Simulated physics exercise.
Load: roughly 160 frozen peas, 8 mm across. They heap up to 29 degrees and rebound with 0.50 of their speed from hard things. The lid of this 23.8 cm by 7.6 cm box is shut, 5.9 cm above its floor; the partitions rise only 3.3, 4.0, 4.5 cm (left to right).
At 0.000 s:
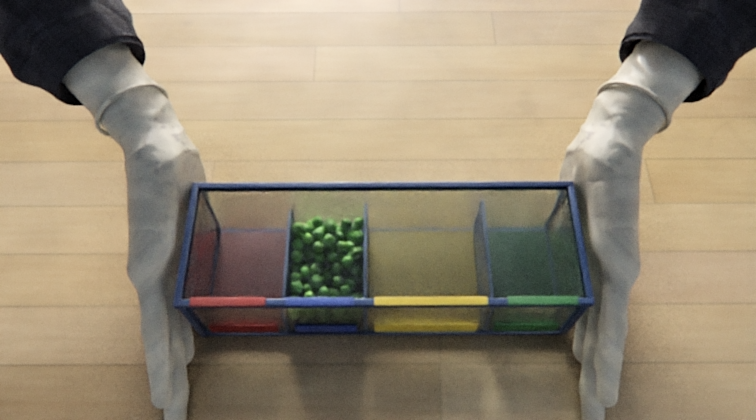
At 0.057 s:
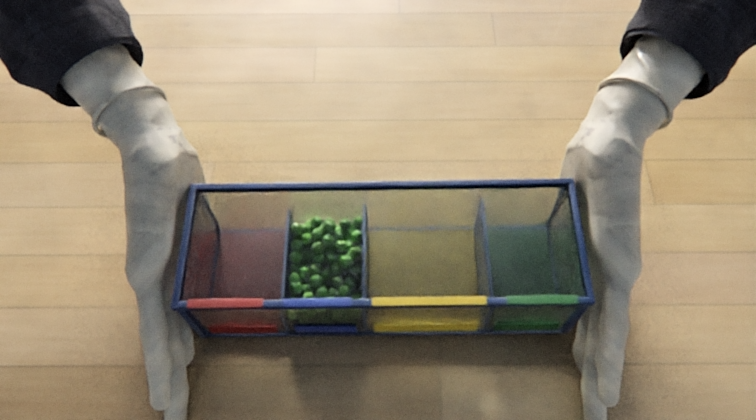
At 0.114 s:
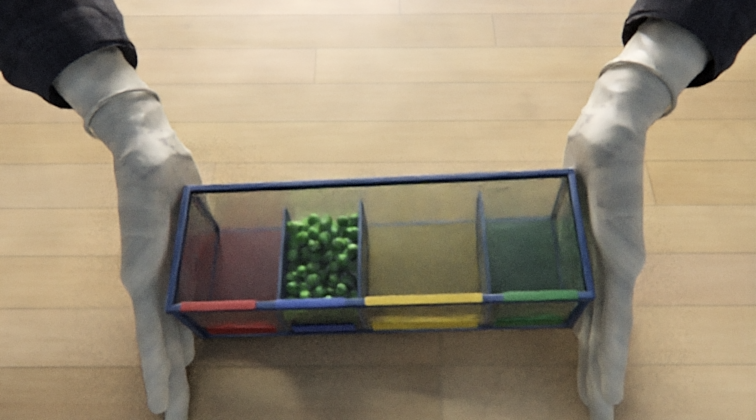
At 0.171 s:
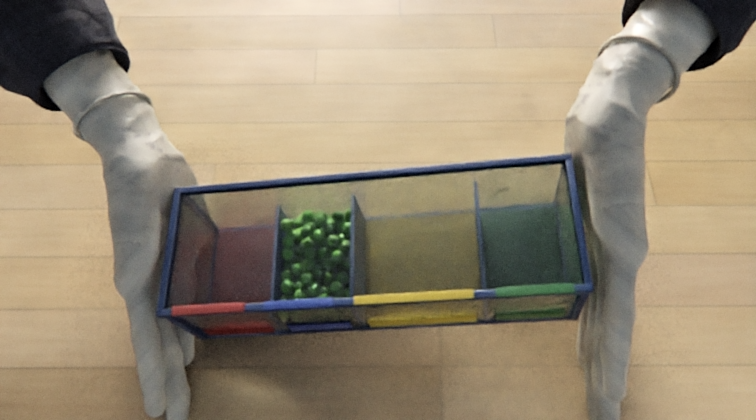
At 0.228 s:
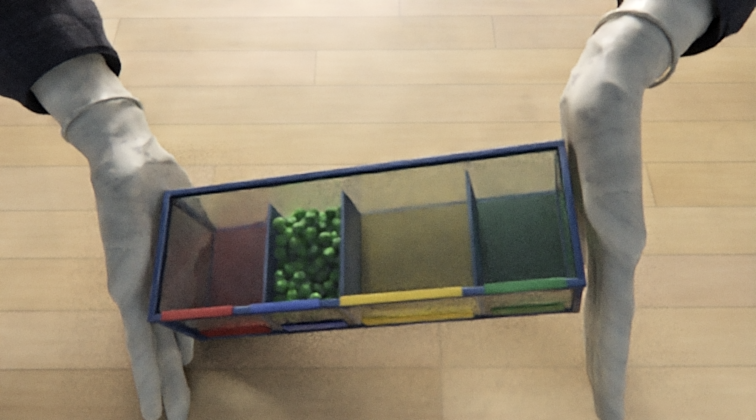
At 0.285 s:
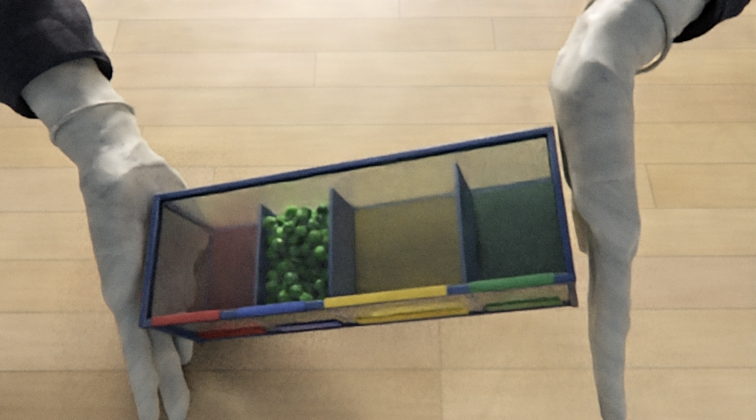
Two gloved hands tilt a divided box of green peas down to the left.
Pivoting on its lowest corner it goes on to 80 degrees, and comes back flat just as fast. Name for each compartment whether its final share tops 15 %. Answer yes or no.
Red: Yes, blue: Yes, green: No, yellow: No.
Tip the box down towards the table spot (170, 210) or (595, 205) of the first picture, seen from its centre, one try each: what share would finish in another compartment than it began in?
About 30 and 25 per cent.
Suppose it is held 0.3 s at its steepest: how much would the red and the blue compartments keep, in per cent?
Then: Red 40, blue 60.
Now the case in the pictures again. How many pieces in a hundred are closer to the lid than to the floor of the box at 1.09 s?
About 30 per cent.
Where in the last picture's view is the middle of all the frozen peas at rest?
Near (303, 295).
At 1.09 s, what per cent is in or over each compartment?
Red 20; blue 80; green 0; yellow 0.
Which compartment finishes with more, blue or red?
It is the blue one.
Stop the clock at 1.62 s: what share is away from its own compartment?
About 35 per cent.
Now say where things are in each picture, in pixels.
The first picture shows box tilt 0 degrees, front corners at (182, 301) and (586, 299); blue 100 %.
The second picture shows box tilt 1 degrees, front corners at (180, 303) and (586, 298).
The third picture shows box tilt 5 degrees, front corners at (174, 306) and (587, 293), lowest corner left front.
The fourth picture shows box tilt 10 degrees, front corners at (165, 310) and (584, 286), lowest corner left front.
The fifth picture shows box tilt 15 degrees, front corners at (156, 315) and (577, 279), lowest corner left front.
The sixth picture shows box tilt 20 degrees, front corners at (148, 321) and (567, 275), lowest corner left front; blue 100 %. Its pace works out near 85 degrees a second.
After 1.09 s, tilt 79 degrees; red 20 %, blue 80 %.
After 1.62 s, tilt 34 degrees; red 35 %, blue 65 %.
Then, at 2.22 s, tilt 0 degrees; red 35 %, blue 65 %.
At rest (2.8 s), red 35 %, blue 65 %, green 0 %, yellow 0 %.
